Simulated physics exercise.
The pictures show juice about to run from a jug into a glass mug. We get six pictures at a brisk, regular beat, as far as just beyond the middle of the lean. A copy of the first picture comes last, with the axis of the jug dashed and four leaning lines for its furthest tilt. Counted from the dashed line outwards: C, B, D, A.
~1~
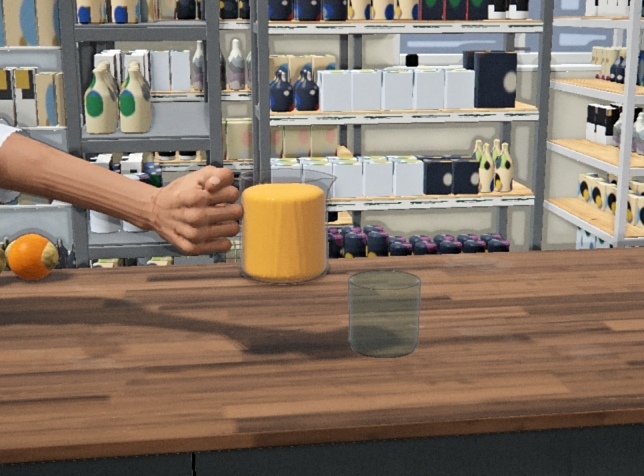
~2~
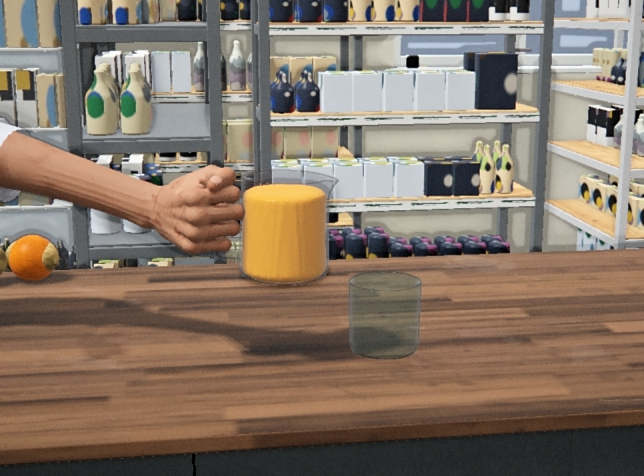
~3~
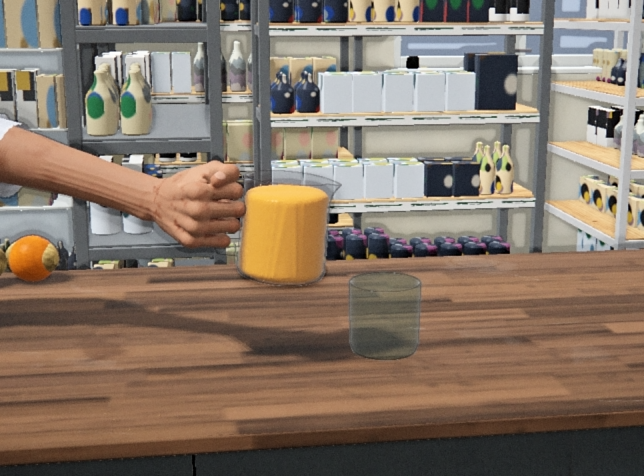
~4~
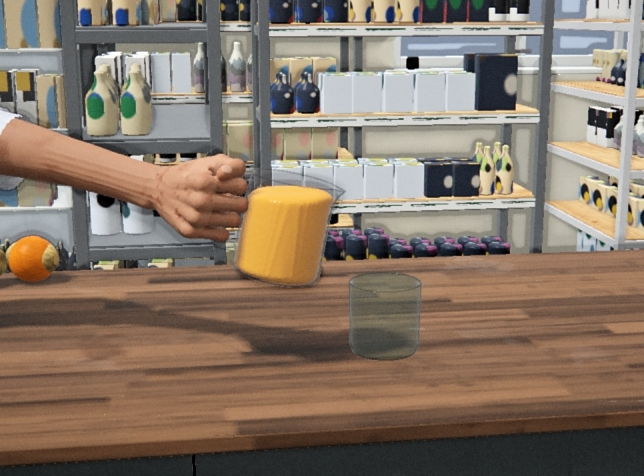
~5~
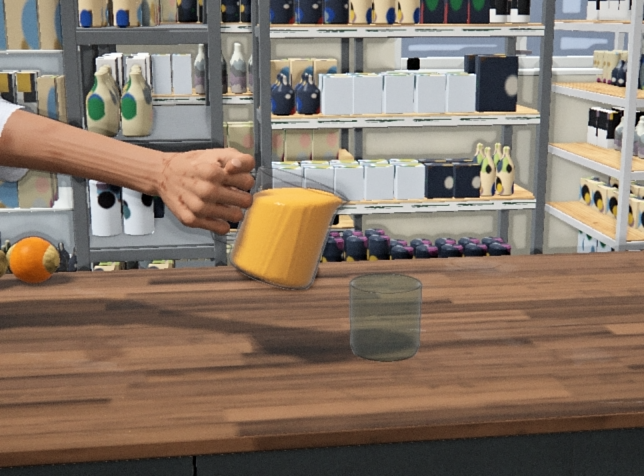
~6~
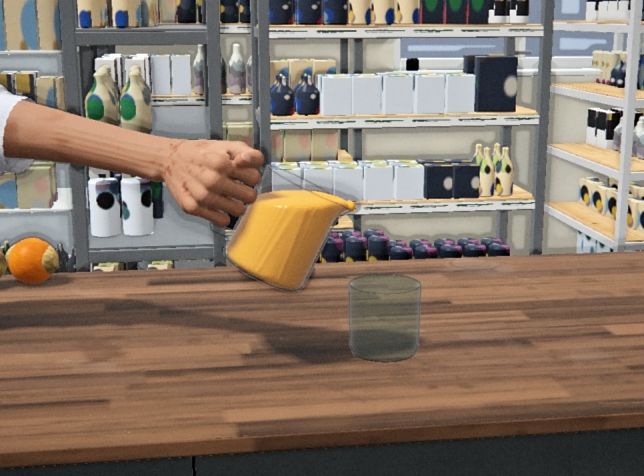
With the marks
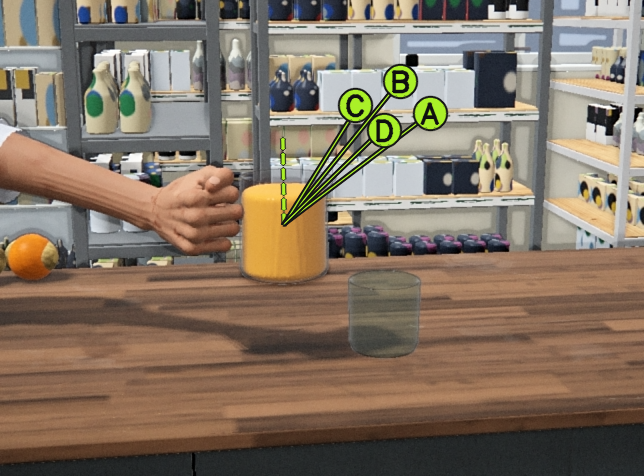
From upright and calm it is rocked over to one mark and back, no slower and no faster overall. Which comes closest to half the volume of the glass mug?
It is A.
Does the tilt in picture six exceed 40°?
No, it does not.
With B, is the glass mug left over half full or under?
Under.
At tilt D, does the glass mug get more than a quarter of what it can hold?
Yes.
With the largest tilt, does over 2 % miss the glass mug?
No.
On the marked copy, A at (416, 123); B at (389, 94); C at (348, 121); D at (370, 140).
With A, the glass mug ends with about 49 % of what it can hold.
With B, the glass mug ends with about 24 % of what it can hold.
With C, the glass mug ends with about 14 % of what it can hold.
With D, the glass mug ends with about 35 % of what it can hold.
